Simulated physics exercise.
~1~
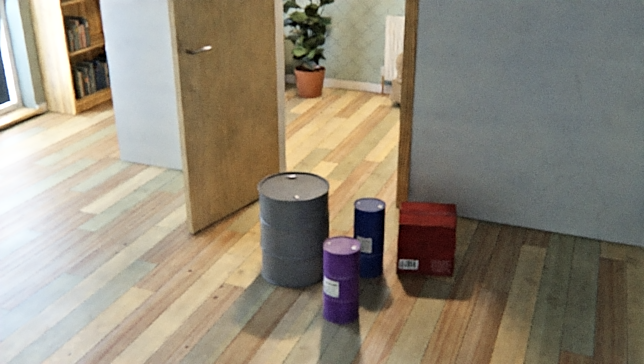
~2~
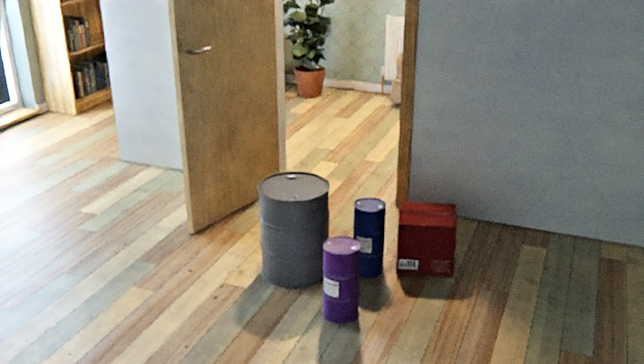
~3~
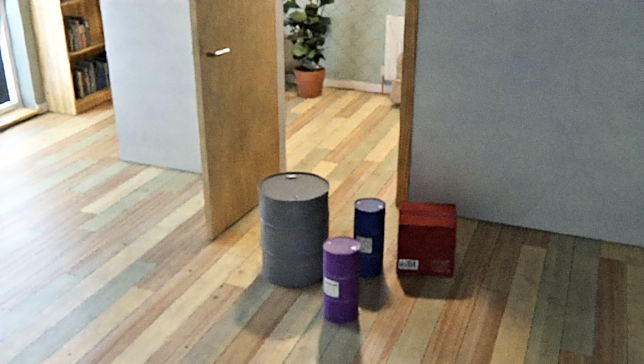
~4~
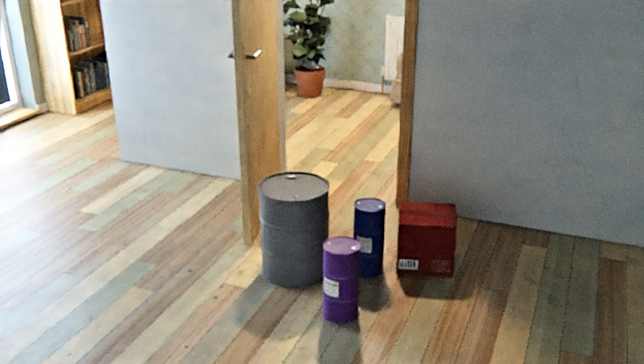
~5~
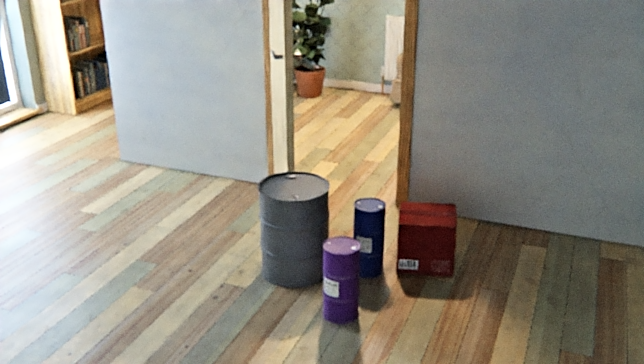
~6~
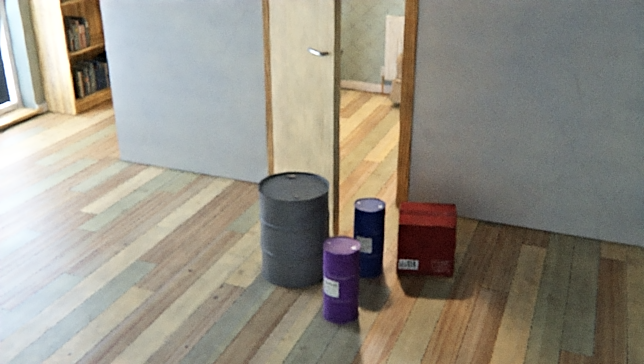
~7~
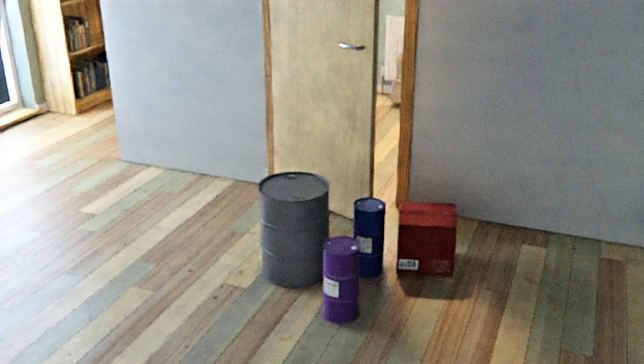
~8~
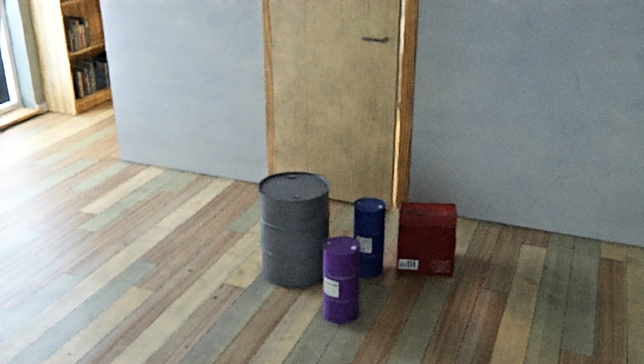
At the start, a wooden door stands wide open on the left side of a doorway, swung out into a room with a plank floor, with a potted plant visible beyond. A grey drum, a purple canister, a blue canister and a red box stand in front of the opening. With nobody in view, the door swings to the right, turns edge-on, then shows its pale face as it passes behind the drum and hides the plant. It keeps closing without disturbing the objects. Finally, it nearly fills the doorway, leaving a thin bright gap at its right edge.
